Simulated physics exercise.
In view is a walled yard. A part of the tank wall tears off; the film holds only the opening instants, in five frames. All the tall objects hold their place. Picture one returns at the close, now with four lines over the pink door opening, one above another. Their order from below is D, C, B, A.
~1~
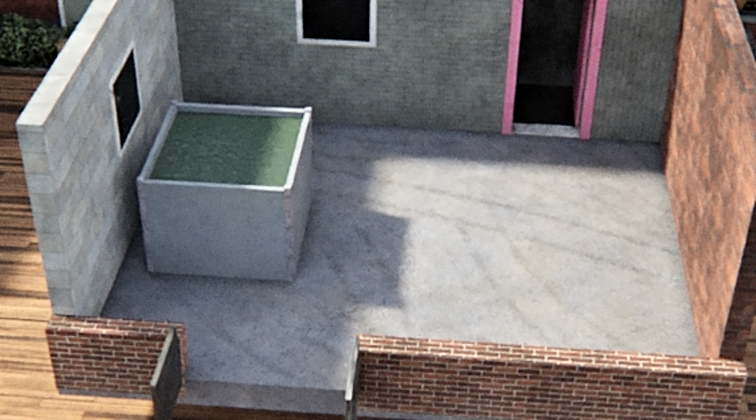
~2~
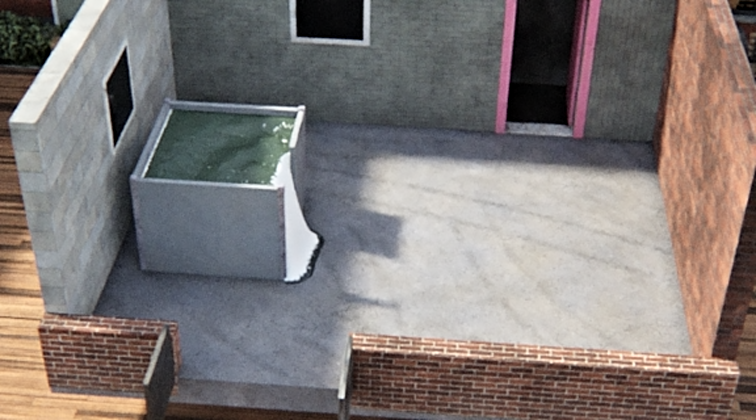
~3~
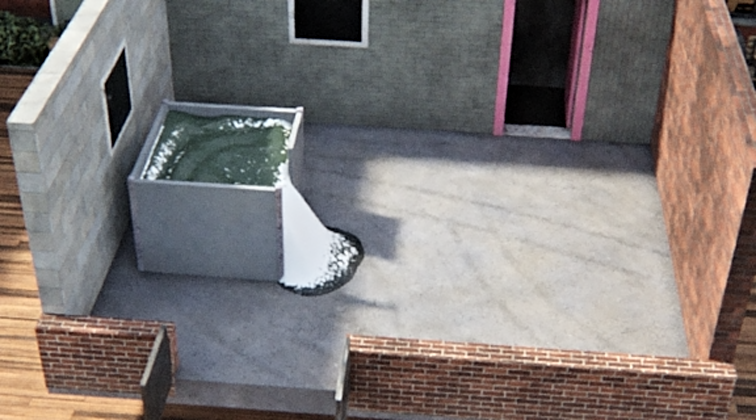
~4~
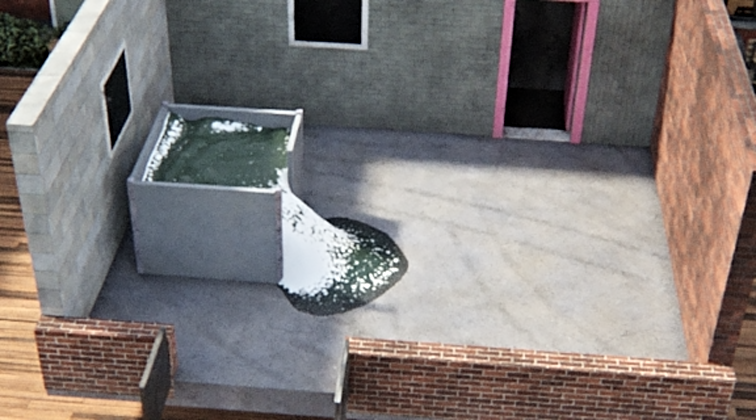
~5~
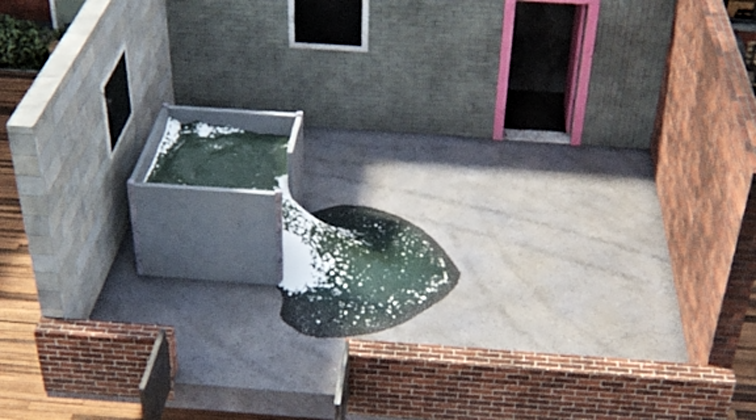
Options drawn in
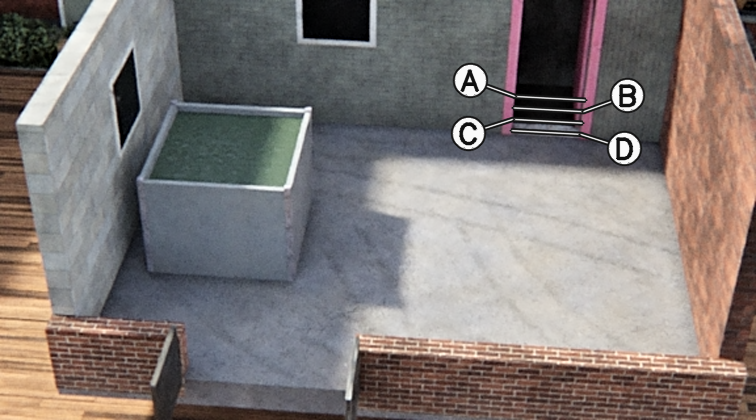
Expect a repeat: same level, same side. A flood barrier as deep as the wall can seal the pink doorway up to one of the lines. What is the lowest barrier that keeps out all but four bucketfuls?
Mark C.
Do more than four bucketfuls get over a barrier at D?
Yes, it does.
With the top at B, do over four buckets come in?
No, not at all.
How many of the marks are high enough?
Three.
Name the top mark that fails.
Here it is mark D.
In white, A at (549, 98); B at (548, 109); C at (547, 121); D at (546, 132); from the bottom up D, C, B, A.
For mark A, nothing gets over.
For mark B, nothing gets over.
For mark C, a splash gets over, under a bucket.
For mark D, some 25 bucketfuls get in.
